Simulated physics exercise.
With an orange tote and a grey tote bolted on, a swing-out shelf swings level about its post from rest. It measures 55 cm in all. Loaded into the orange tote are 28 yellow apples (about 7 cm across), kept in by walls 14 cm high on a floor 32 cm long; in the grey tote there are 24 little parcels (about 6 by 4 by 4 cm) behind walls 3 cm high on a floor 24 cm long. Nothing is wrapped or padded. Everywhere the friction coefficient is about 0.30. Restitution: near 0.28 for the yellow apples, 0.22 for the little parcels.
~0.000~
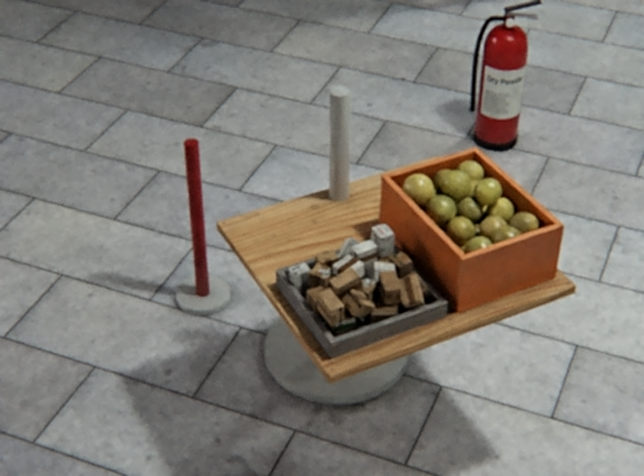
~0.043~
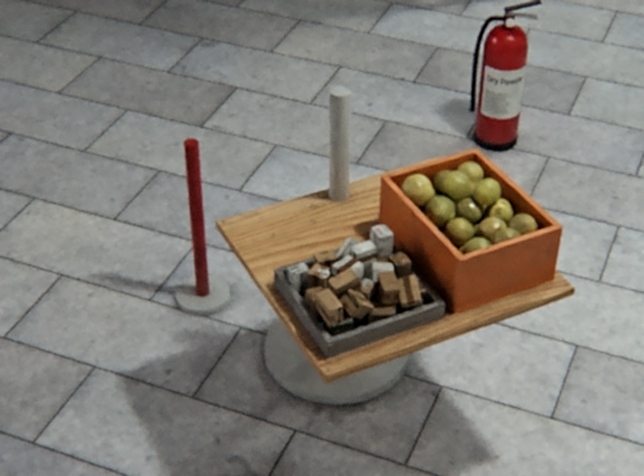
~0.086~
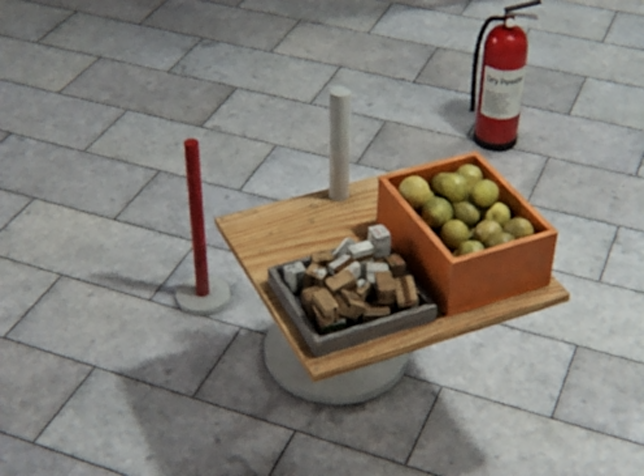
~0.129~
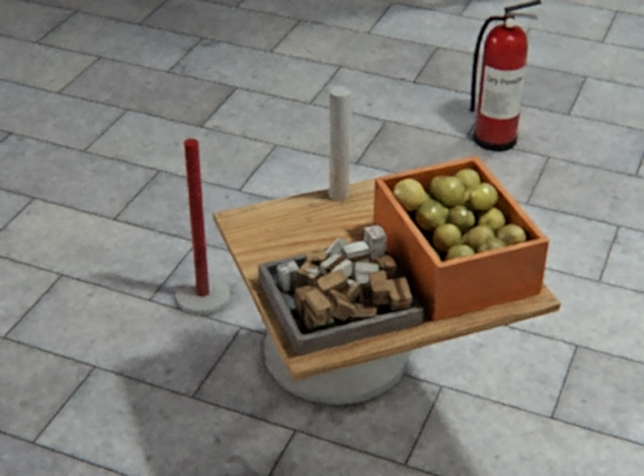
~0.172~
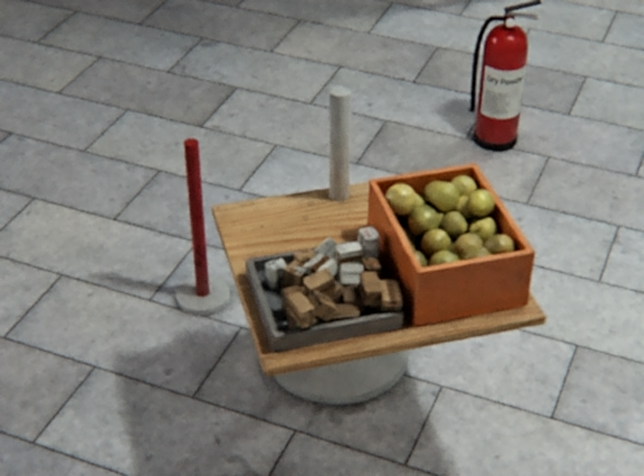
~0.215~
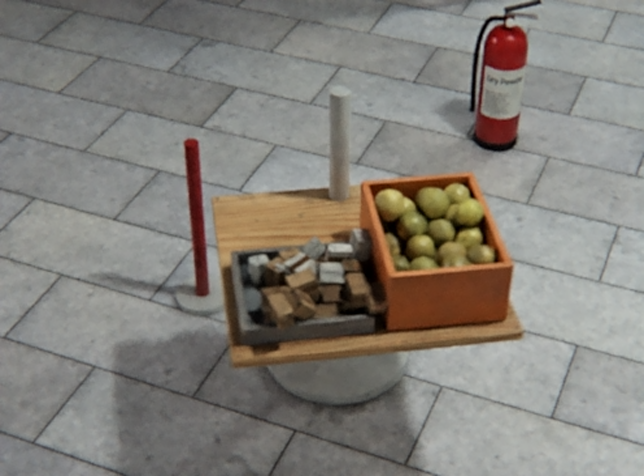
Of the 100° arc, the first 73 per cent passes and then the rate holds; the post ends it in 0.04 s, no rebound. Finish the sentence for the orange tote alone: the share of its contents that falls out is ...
Below one sixth.
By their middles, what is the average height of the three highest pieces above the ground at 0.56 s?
I'd guess about 72 cm.
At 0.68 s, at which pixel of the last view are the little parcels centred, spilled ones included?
Around (170, 179) in pixels.
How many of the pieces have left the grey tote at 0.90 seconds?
Roughly, out by then: Grey tote 8.
After 0.48 s, the shelf hits the red post.
After 0.56 s, the orange tote has all 28 and the grey tote is down by 5 of 24.
After 0.68 s, the orange tote is down by 2 of 28 and the grey tote is down by 6 of 24.
After 0.90 s, the orange tote is down by 2 of 28 and the grey tote is down by 7 of 24.
Final count (at 1.34 s), the orange tote is down by 2 of 28 and the grey tote is down by 7 of 24. Asked share, 2 of 28, 7 per cent.
